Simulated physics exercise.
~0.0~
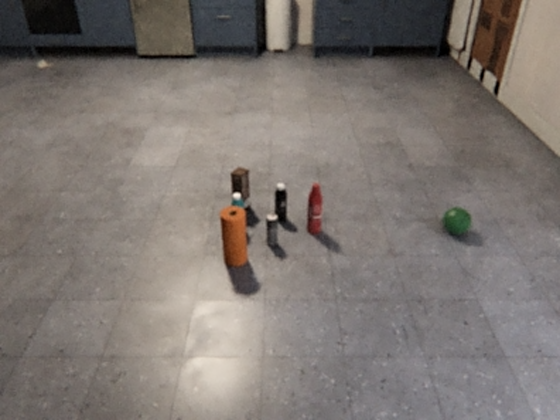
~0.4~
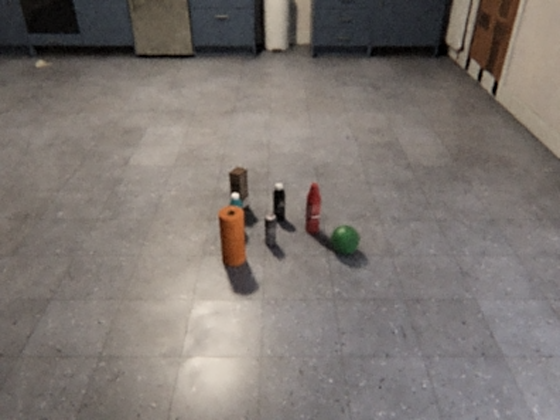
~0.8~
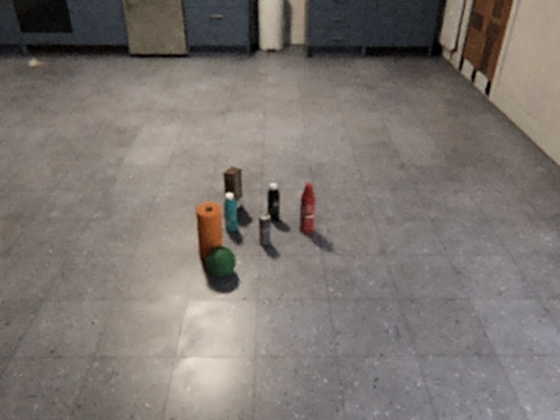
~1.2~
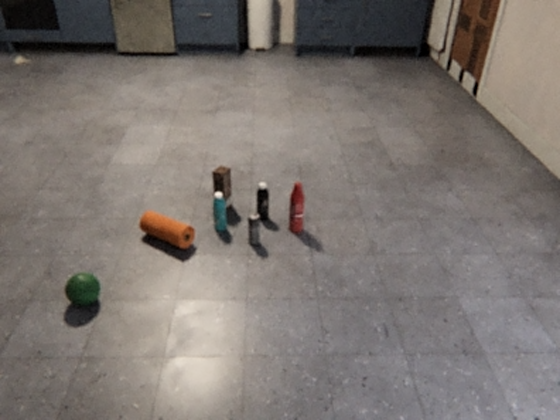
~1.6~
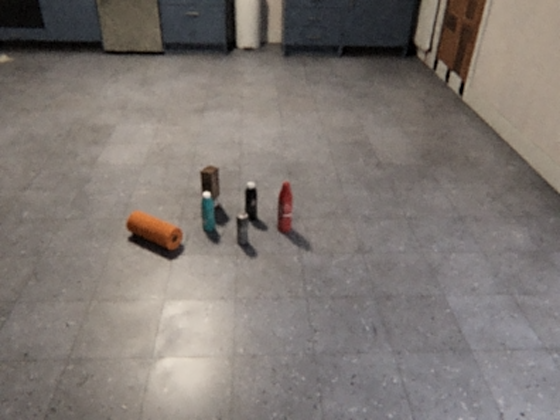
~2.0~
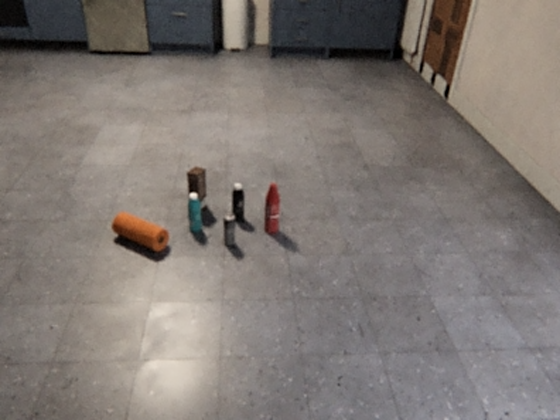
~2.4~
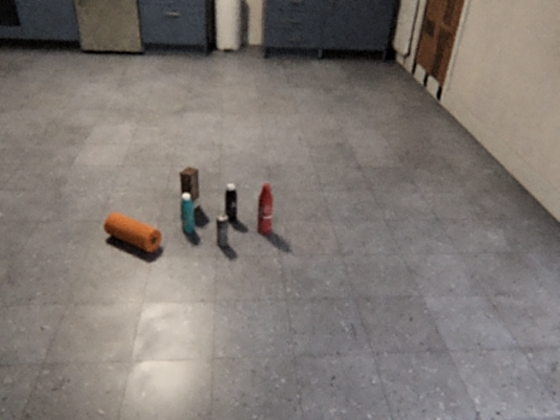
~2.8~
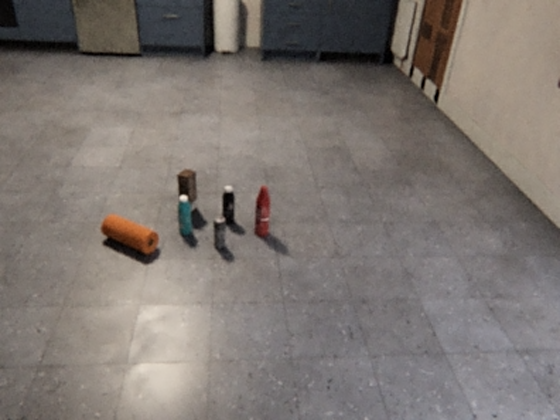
A green ball rolls left, knocks over the orange roll, and leaves five items standing.
